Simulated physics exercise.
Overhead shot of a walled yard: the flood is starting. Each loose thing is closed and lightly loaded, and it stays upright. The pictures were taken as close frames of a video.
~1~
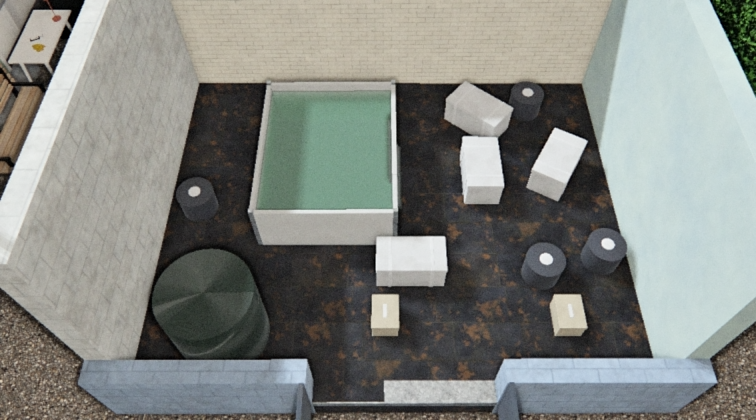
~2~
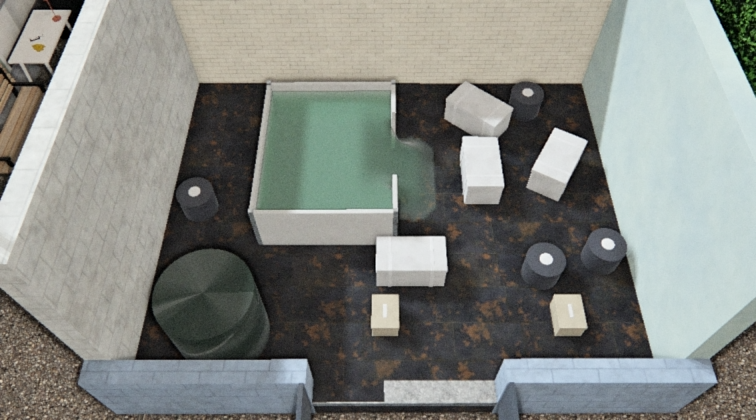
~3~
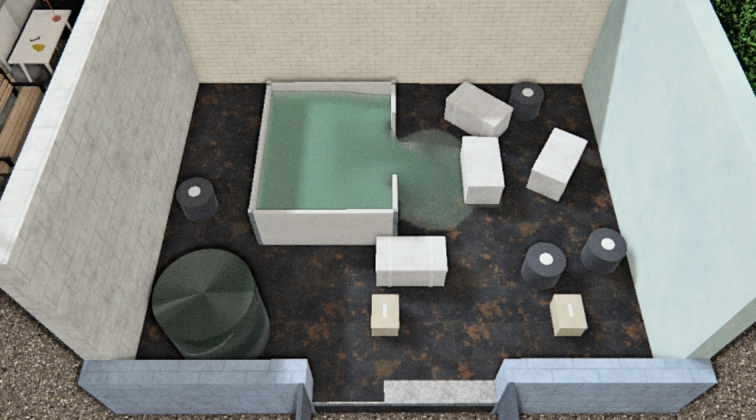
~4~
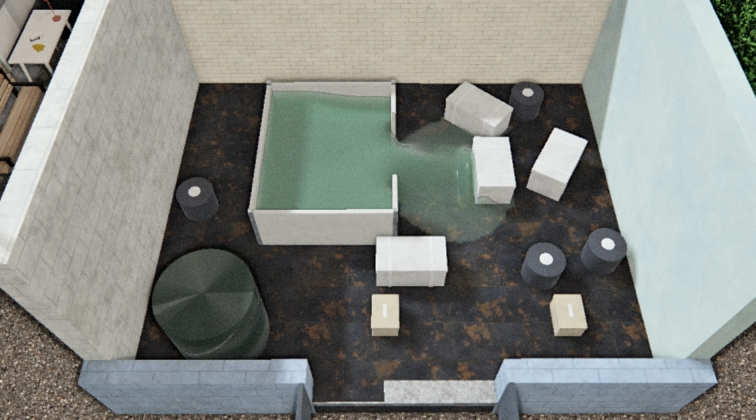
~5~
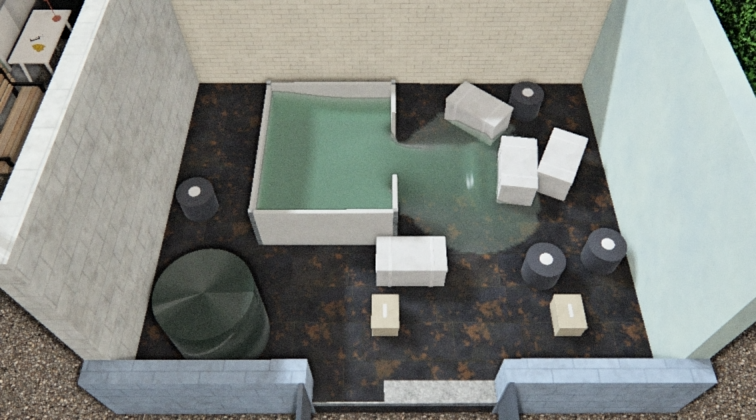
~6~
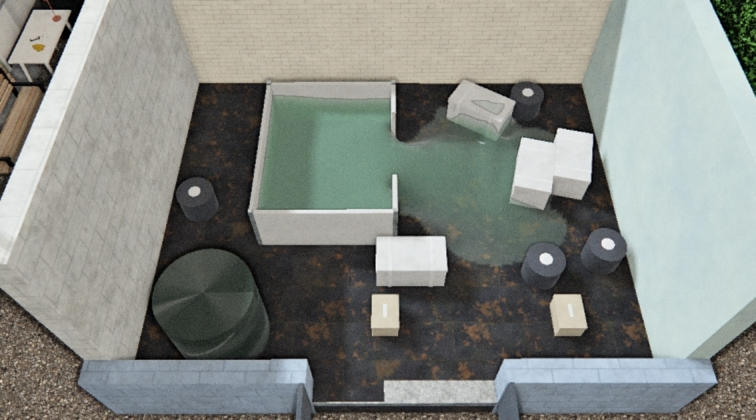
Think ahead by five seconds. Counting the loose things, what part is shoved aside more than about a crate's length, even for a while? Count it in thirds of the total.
I expect the share pushed well aside to be two thirds or higher.
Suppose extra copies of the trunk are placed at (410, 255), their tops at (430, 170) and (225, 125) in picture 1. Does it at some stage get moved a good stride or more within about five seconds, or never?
First one cleared the mark, second one missed the mark.
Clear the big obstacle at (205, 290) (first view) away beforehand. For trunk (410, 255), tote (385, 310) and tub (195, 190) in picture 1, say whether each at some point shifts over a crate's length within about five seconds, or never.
As listed: No, shifted that much, less than that.
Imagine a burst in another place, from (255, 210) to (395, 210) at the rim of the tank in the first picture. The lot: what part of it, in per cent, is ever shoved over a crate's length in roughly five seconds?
I'd guess around 30 percent of them.
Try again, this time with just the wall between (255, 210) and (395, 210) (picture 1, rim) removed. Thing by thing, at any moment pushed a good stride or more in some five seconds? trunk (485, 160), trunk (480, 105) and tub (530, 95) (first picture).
As listed: Under that, not that far, not that far.
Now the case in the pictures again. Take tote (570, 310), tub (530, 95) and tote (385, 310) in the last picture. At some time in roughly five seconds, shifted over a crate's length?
Tally in given order: The full distance / the full distance / the full distance.
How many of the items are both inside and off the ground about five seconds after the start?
Number: 2.
A moment on, 1 of 10 are well off their spots; 0 afloat.
Next, 4 of 10 are well off their spots; 5 afloat.
Later, 6 of 10 are well off their spots; 4 afloat.
In the end, 7 of 10 are well off their spots, and 7 have been at some point; 2 afloat.
